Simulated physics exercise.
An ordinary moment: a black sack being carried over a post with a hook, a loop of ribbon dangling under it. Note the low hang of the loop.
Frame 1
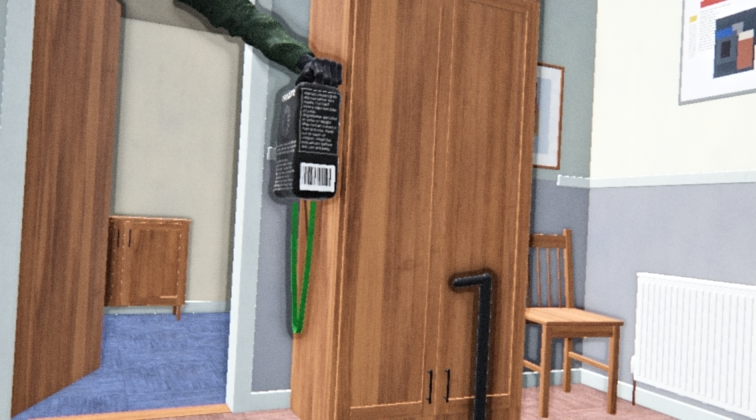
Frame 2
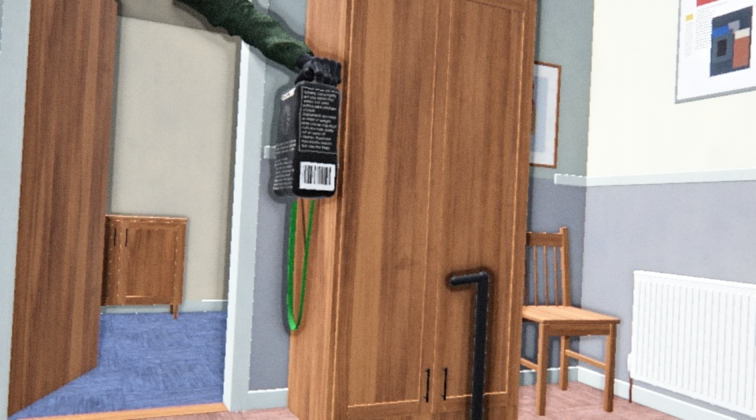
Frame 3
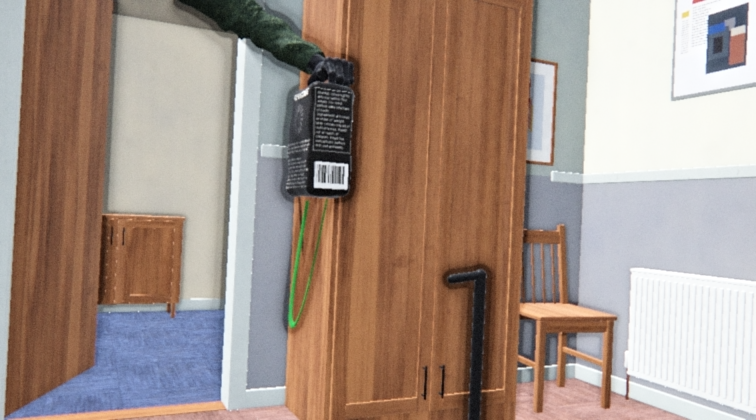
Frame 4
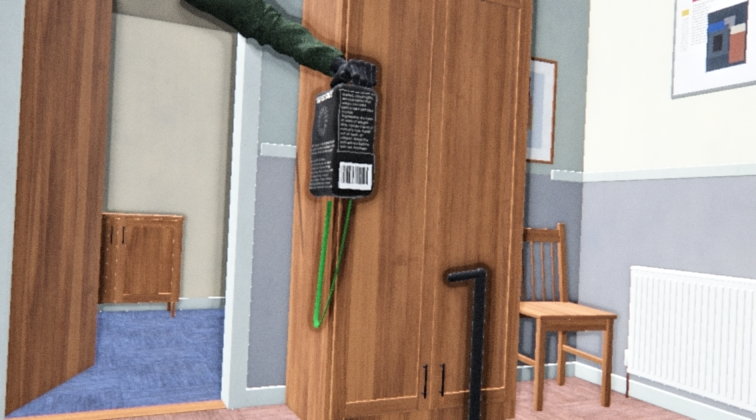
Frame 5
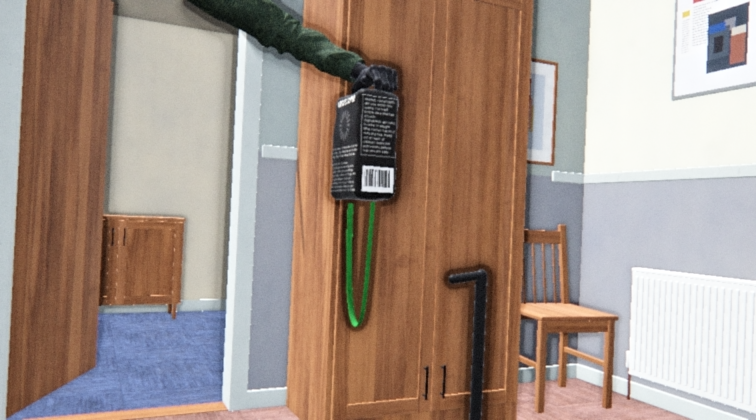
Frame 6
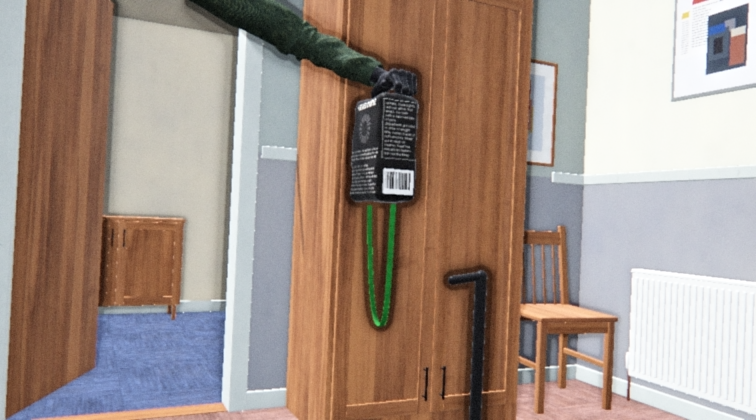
The video shows a dark-sleeved arm holding a black sack with a green ribbon loop dangling beneath it, moving it rightward across a wooden wardrobe towards a black hooked post while the loop sways and changes shape.
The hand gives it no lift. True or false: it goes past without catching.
False.
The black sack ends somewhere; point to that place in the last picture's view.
It finishes at (551, 167).
Then, 0.80 s past the final frame, sack nearing the post near (457, 158).
Then, 1.56 s past the final frame, sack past the post near (520, 164).
When it is over, sack past the post near (551, 167); loop tight round the post, hand stopped. The black sack is jerked back by its loop.
